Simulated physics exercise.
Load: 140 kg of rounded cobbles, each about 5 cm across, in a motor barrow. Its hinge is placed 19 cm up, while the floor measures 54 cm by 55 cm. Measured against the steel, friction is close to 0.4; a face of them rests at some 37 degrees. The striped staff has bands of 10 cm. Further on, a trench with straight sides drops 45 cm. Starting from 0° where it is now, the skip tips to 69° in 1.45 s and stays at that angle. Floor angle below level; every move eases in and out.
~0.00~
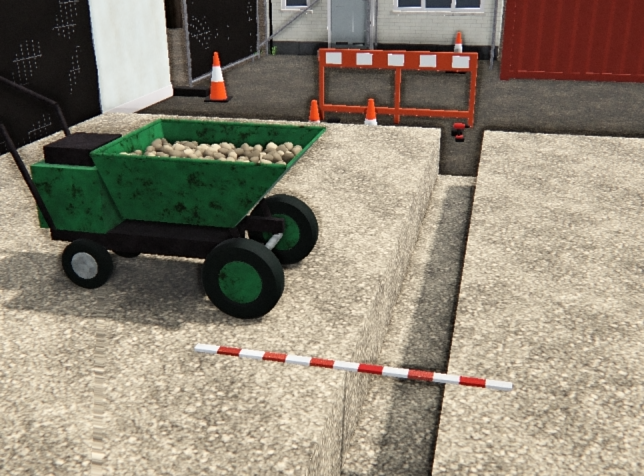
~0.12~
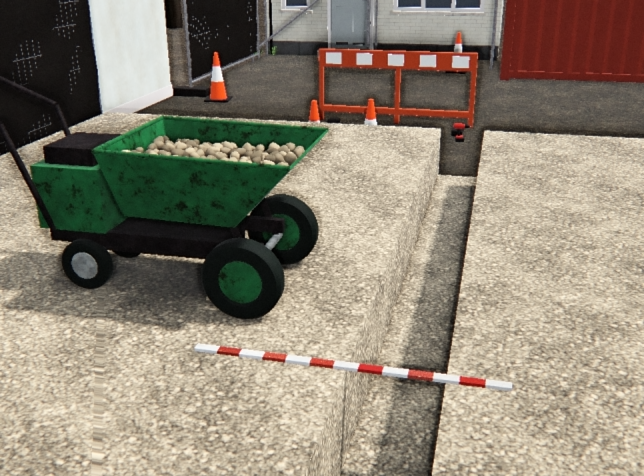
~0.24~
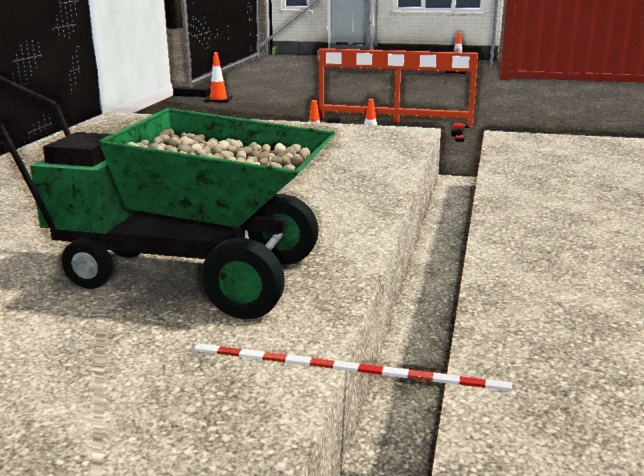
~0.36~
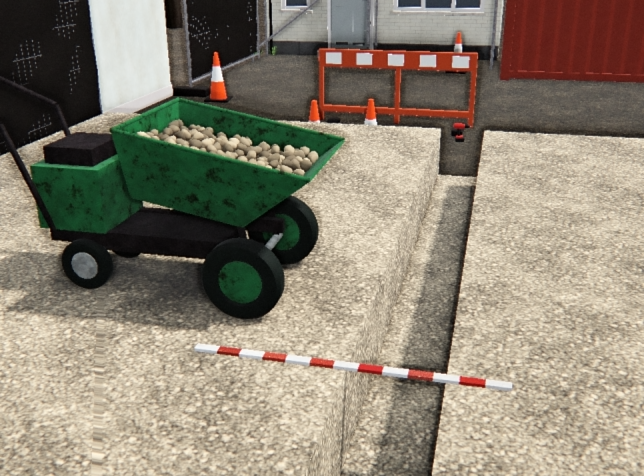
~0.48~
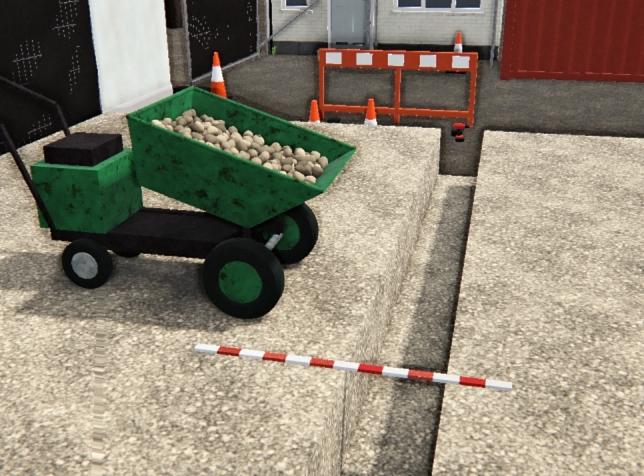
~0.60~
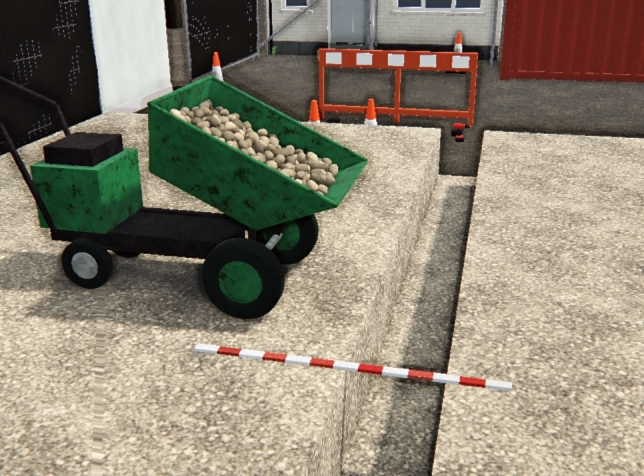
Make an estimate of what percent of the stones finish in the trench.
About 97 percent.
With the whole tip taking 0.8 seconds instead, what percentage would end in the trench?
Around 85 per cent would end in the trench.
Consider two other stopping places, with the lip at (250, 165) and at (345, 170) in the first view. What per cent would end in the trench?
About 100 per cent first, then about 40 per cent.
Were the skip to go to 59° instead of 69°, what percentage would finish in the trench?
Roughly 80 per cent would end in the trench.
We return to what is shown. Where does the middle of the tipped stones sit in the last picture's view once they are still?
Around (420, 369).
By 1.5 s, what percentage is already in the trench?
By that moment, roughly 40 per cent of the load.
After 1.1 s the floor is at 58°; 100 % in the skip; the foremost stones are at (375, 231).
After 1.5 s the floor is at 69°; 57 % in the skip, 42 % in the trench, 1 % past the trench; the foremost stones are at (468, 292).
After 1.9 s the floor is at 69°; 22 % in the skip, 74 % in the trench, 3 % past the trench; the foremost stones are at (533, 310).
After 3.8 s the floor is at 69°; 0 % in the skip, 97 % in the trench, 3 % past the trench; the foremost stones are at (573, 300).
